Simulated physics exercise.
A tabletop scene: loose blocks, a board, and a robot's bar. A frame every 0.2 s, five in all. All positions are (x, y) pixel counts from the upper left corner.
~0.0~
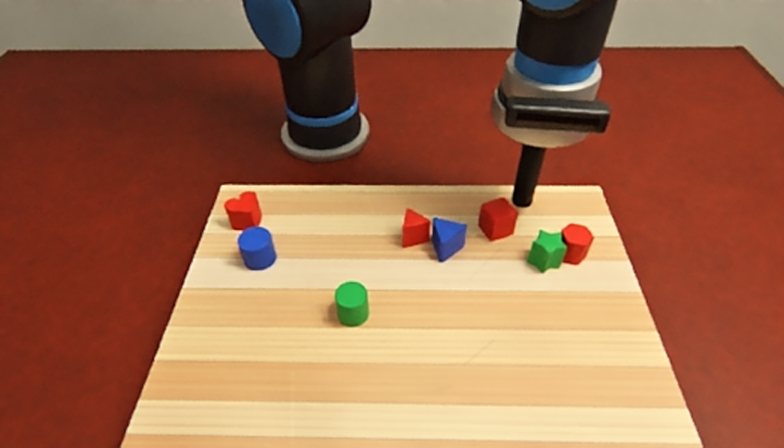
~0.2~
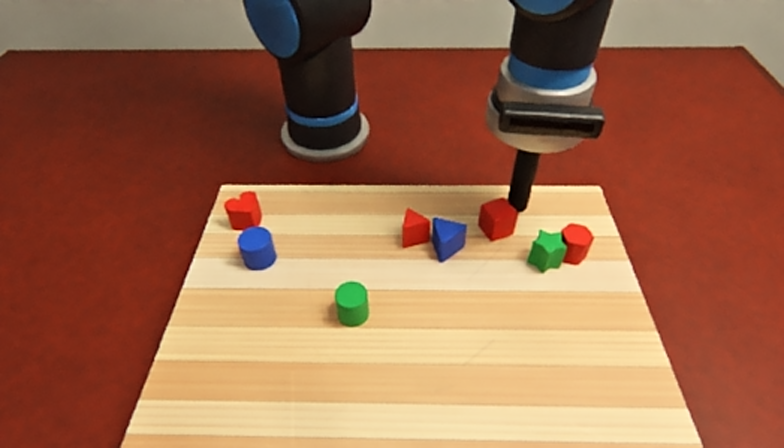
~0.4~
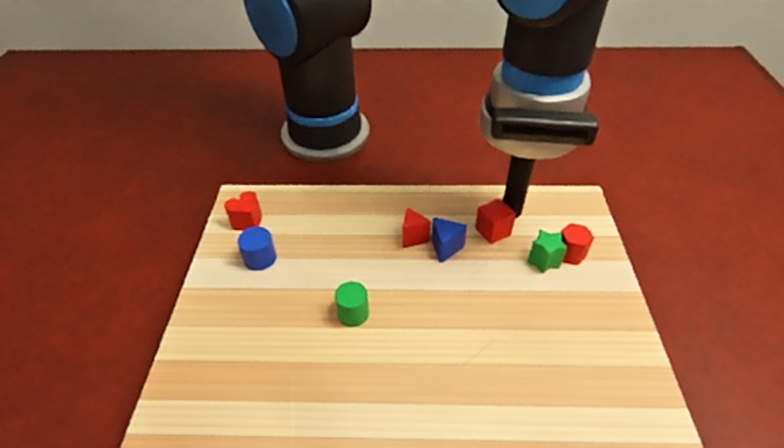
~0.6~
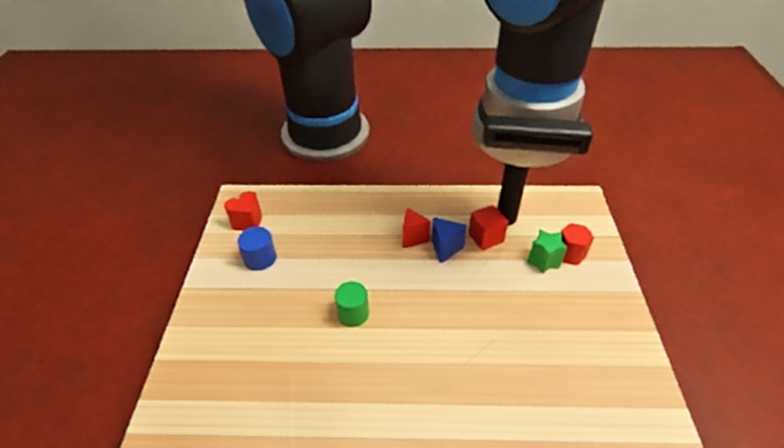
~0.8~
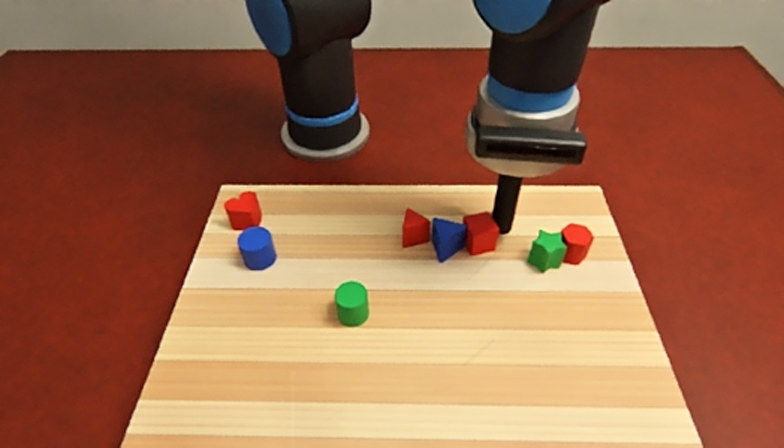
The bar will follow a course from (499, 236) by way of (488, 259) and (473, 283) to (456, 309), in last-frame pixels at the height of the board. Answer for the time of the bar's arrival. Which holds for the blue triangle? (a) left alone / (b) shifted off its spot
b.
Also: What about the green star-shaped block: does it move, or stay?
At the end, its place is the same.
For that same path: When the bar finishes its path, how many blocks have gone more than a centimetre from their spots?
Going by the path, two of them shift by more than about 1 cm.
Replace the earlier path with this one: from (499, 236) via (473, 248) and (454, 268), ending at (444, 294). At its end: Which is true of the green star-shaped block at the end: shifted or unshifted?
Put simply, it stays right there.
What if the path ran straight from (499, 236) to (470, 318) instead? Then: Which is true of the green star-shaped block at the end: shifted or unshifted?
It keeps its position.
What follows on the original path. One third of the way, bar (488, 252); red triangle (410, 218); blue triangle (431, 232), turned 45° clockwise; red square piece (464, 240), turned 15° clockwise.
Two thirds of the way, bar (474, 276); red triangle (410, 217); blue triangle (427, 231), turned 60° clockwise; red square piece (454, 249), turned 50° clockwise.
At the end, bar (457, 302); red triangle (410, 217); blue triangle (427, 231), turned 65° clockwise; red square piece (453, 249), turned 50° clockwise; green star-shaped block unmoved.
